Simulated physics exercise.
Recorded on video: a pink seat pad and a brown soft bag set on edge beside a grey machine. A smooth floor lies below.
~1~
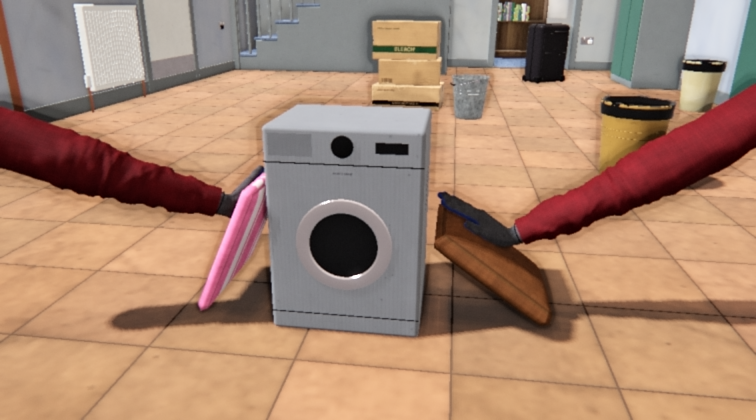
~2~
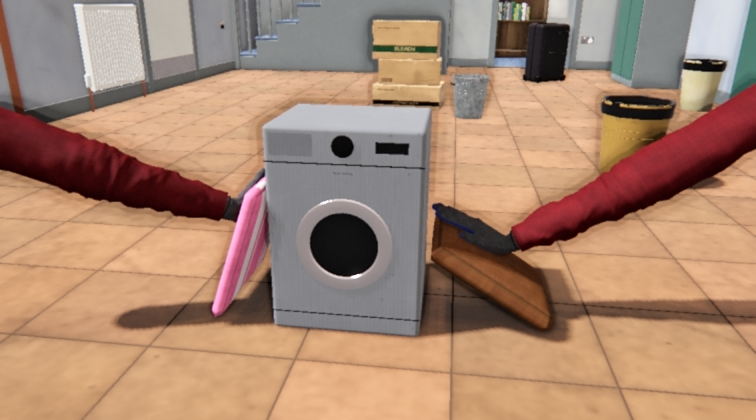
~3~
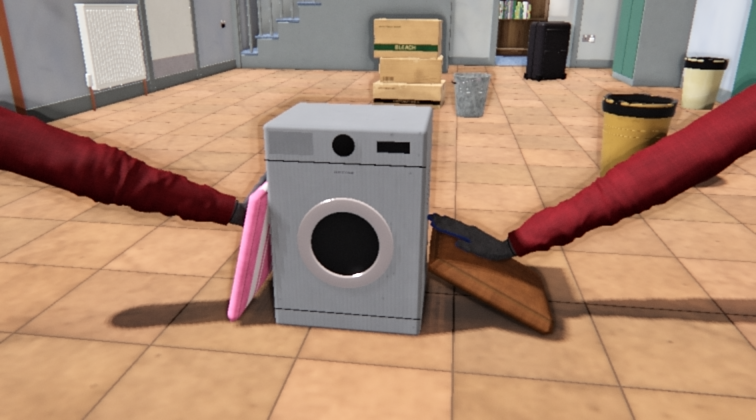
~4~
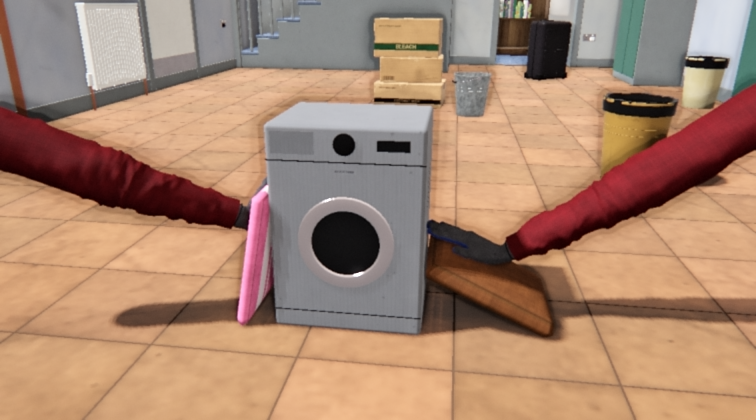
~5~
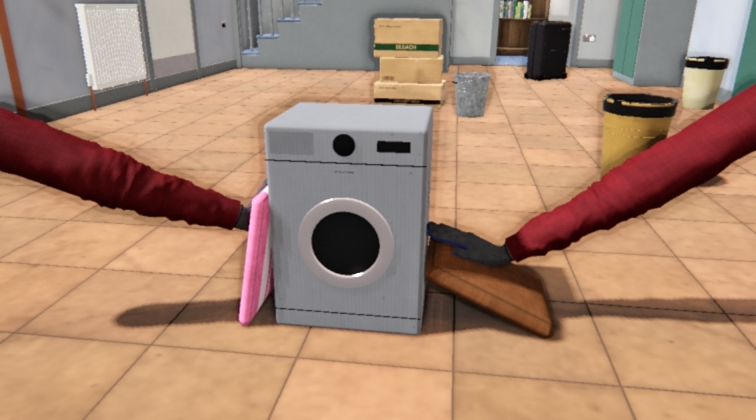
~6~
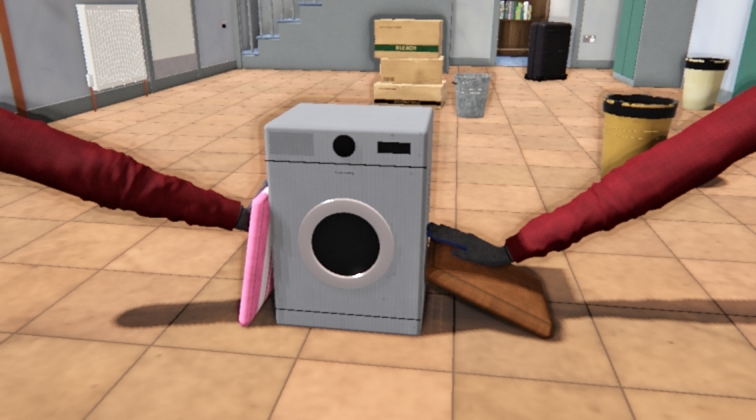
Tiled room with gloved hands beside a grey washing machine, pink pad swinging nearly upright, brown bag slanting lower, then both barely moving.
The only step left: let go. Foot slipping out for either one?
Outcome - pink seat pad: Holds; brown soft bag: Slips out.
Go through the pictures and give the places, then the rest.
In the first picture, seat pad foot (204, 306), head (248, 195); soft bag foot (546, 321), head (439, 242).
In the second picture, seat pad foot (218, 312); soft bag foot (547, 326).
In the third picture, seat pad foot (233, 317); soft bag foot (548, 330).
In the fourth picture, seat pad foot (243, 321); soft bag foot (549, 332).
In the fifth picture, seat pad foot (245, 322); soft bag foot (549, 333).
In the sixth picture, seat pad foot (245, 323), head (259, 202), almost upright; soft bag foot (549, 334), head (430, 275), at a low slant.
Then, 0.24 s after the last picture, seat pad leaning near (273, 239); soft bag flat on the floor near (491, 293).
Then, 0.40 s after the last picture, seat pad leaning near (273, 239); soft bag flat on the floor near (490, 299).
At rest, seat pad leaning near (273, 239); soft bag flat on the floor near (491, 299). The pink seat pad keeps leaning and the brown soft bag slumps to the floor.
